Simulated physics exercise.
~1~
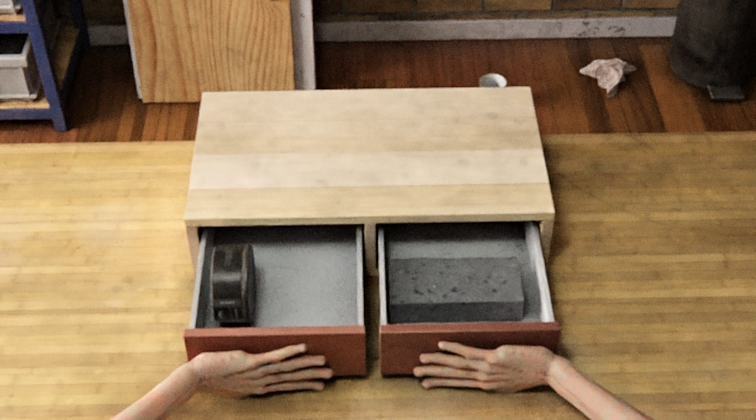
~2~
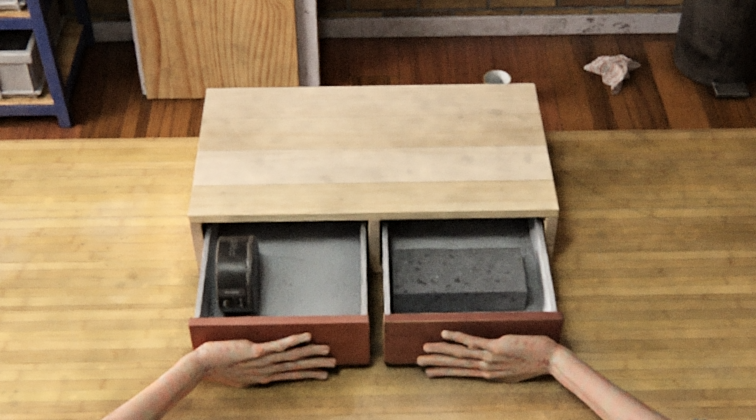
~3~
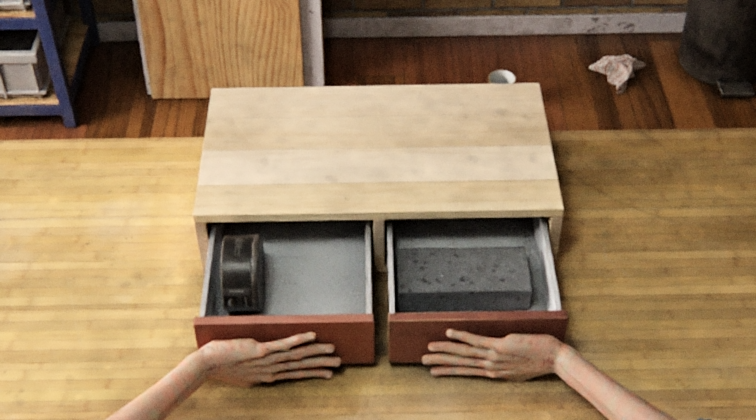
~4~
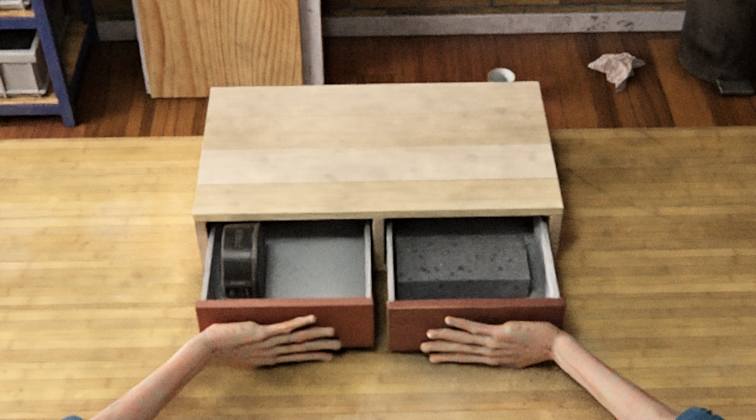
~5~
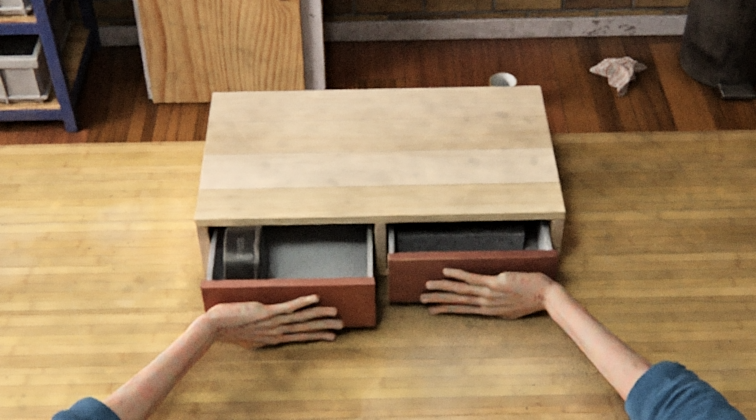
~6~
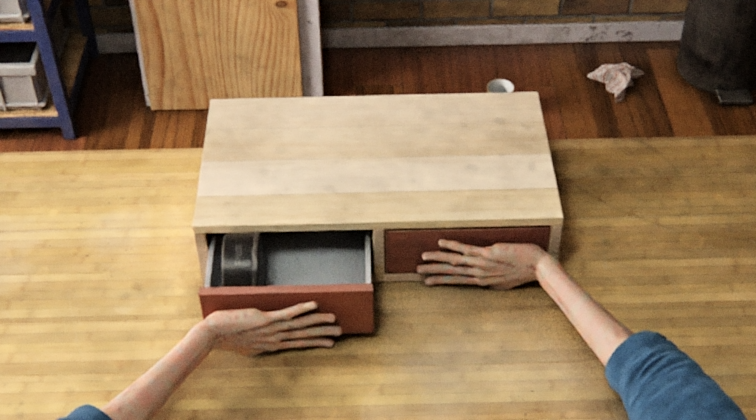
On a wooden tabletop in a workshop, seen from above through a slightly swaying camera, sits a pale wooden chest with two open red-fronted drawers. The left drawer holds a small black tub near its left side, and the right one holds a grey brick. A hand rests against each drawer front, and both begin pushing inward. The right drawer slides steadily in, hiding the brick, while the left moves only a little way and stops. At the end the right drawer is fully shut, and the left remains ajar with the tub still visible.
